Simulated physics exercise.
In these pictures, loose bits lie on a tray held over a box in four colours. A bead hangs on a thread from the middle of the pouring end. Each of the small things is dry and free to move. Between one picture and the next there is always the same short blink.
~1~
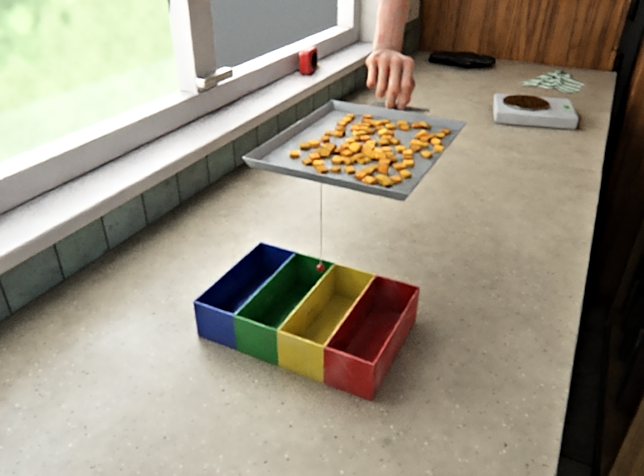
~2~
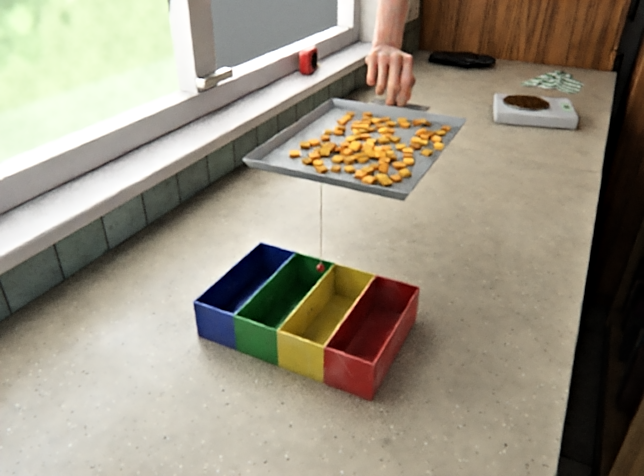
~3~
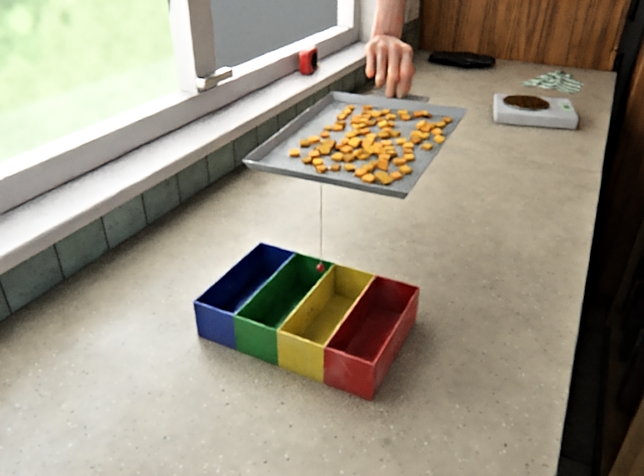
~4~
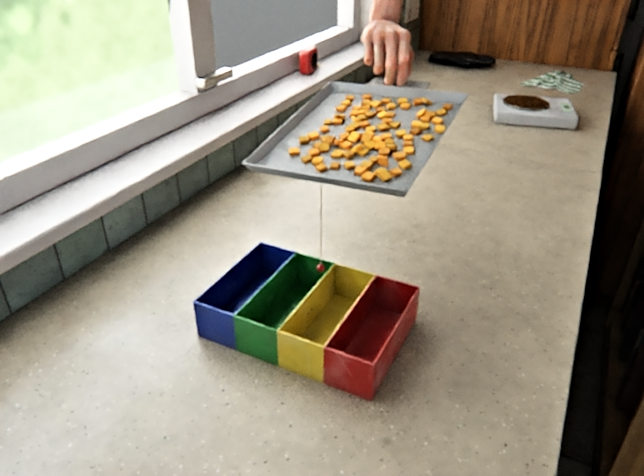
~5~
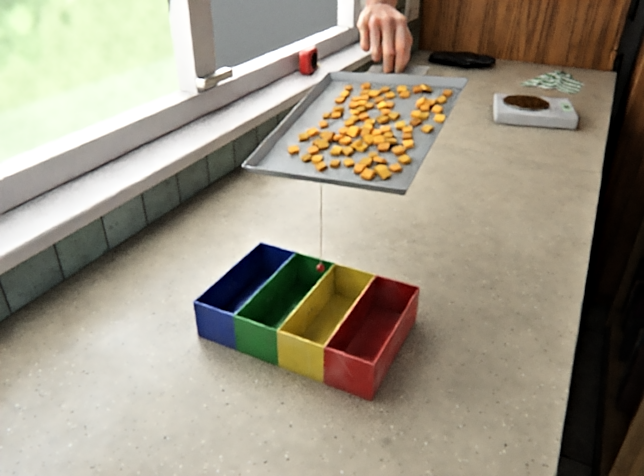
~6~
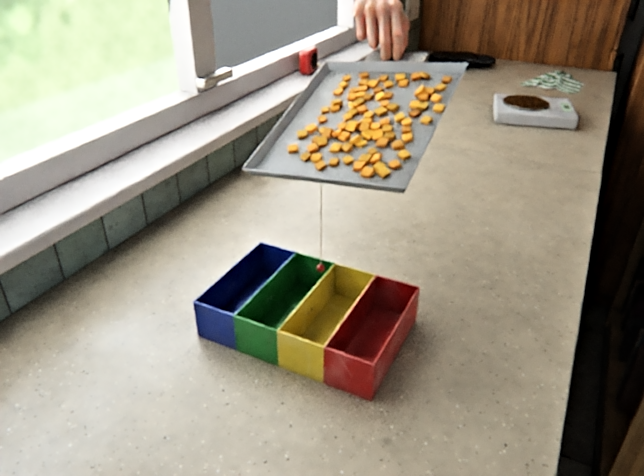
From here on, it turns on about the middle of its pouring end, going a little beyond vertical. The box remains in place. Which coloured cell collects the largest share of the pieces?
Blue.
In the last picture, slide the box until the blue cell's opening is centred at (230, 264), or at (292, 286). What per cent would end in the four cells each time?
The first yields 100 per cent and the second 30 per cent.
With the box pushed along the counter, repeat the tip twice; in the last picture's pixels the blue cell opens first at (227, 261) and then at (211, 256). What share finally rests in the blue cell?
30 %, 10 %.
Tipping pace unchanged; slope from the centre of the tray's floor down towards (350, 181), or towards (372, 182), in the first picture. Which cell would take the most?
The first try: The red cell. The second: Red.
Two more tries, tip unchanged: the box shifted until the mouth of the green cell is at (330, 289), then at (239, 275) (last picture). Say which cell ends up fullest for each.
That blue cell; that green cell.
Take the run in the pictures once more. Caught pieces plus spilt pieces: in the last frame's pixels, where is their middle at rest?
(246, 310).
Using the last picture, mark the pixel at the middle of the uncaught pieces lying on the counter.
I'd say near (188, 295), give or take.
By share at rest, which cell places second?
Runner-up - the green one.
Shortly afterwards, tray tipped steeply; near half on the tray; only a few in the green cell; only a few in the blue cell; near a third falling or outside the box.
Next, tray tipped past a quarter turn; near half in the blue cell; near a quarter in the green cell; a little in the yellow cell; near a quarter falling or outside the box.
Some moments later, tray tipped past a quarter turn; near half in the blue cell; near a quarter in the green cell; a little in the yellow cell; near a quarter falling or outside the box.
In the end, tray tipped past a quarter turn; near half in the blue cell; near a quarter in the green cell; a little in the yellow cell; none at all in the red cell; near a quarter outside the box.
